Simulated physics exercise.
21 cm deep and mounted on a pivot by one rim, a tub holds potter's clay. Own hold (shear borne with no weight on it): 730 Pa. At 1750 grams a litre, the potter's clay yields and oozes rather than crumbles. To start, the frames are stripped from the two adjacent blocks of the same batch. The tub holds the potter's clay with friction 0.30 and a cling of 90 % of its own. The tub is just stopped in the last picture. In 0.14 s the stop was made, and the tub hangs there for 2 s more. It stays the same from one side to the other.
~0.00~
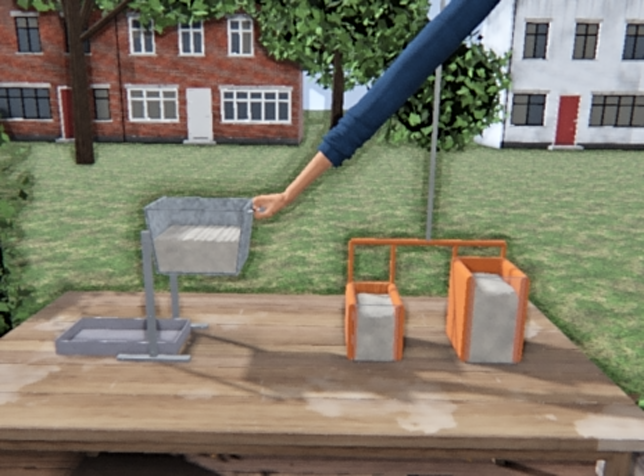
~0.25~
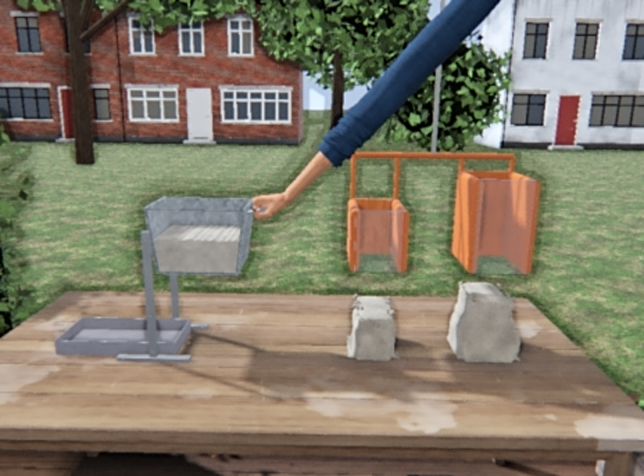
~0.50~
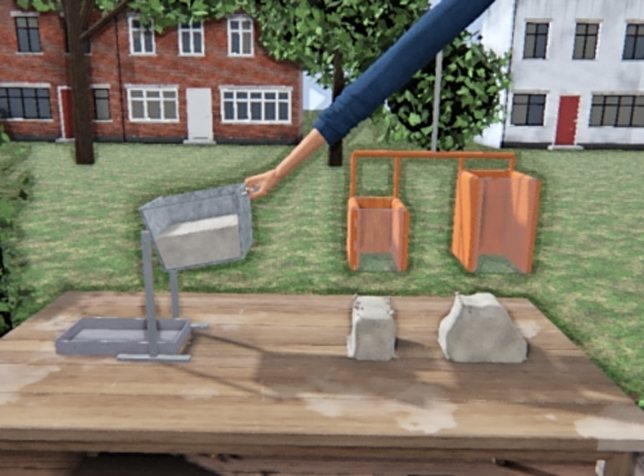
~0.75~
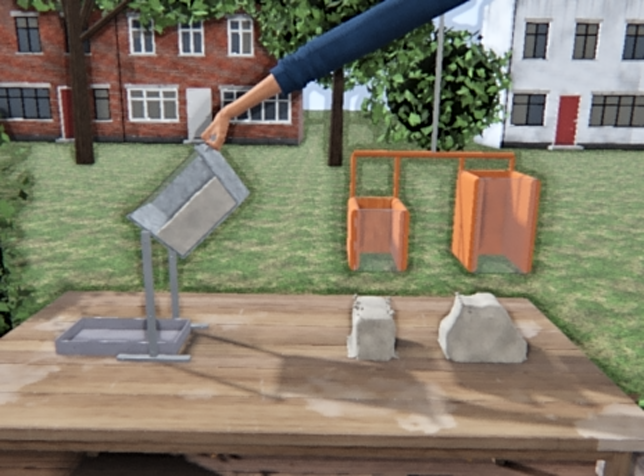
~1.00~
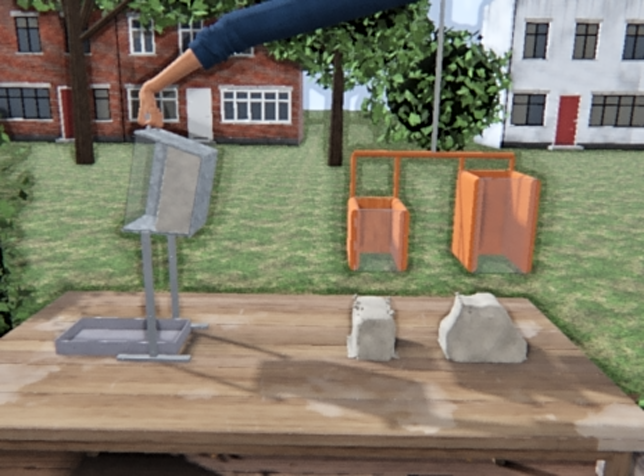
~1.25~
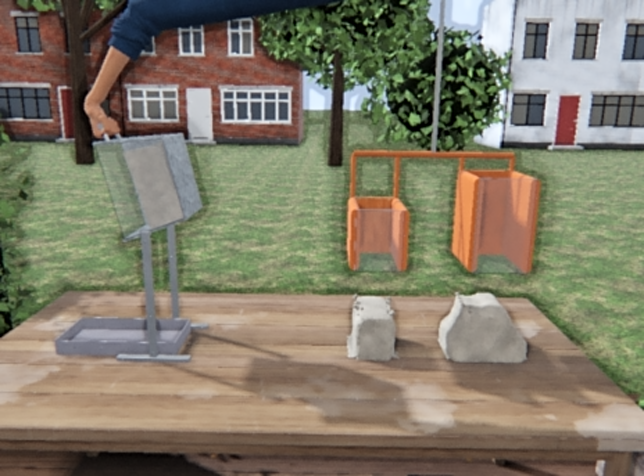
At the start, a hand grips a clear tub of grey clay on a stand, beside two clay blocks inside orange moulds. The moulds lift off, and the taller right block slumps lower and wider while the smaller one keeps its shape. The arm then swings the tub up and over leftward past upright.
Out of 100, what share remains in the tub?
38 out of 100.
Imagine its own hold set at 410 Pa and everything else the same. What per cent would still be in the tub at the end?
35 %.
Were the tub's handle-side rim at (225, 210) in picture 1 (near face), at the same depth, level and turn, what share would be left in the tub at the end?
Some 45 per cent, I reckon.
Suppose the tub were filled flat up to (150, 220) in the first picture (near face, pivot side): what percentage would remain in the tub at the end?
About 30 per cent.
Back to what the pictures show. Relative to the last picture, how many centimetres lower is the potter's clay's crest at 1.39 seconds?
Around 8 cm below its level in the last picture.
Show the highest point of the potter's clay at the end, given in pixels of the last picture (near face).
The highest point sits at around (153, 198).
By 1.39 s, the tub is at 103 degrees and holds 98 %.
By 1.56 s, the tub is at 103 degrees and holds 48 %.
By 1.73 s, the tub is at 103 degrees and holds 38 %.
By 1.90 s, the tub is at 103 degrees and holds 38 %.
By 3.25 s, at the end, the tub is at 103 degrees and holds 38 %.
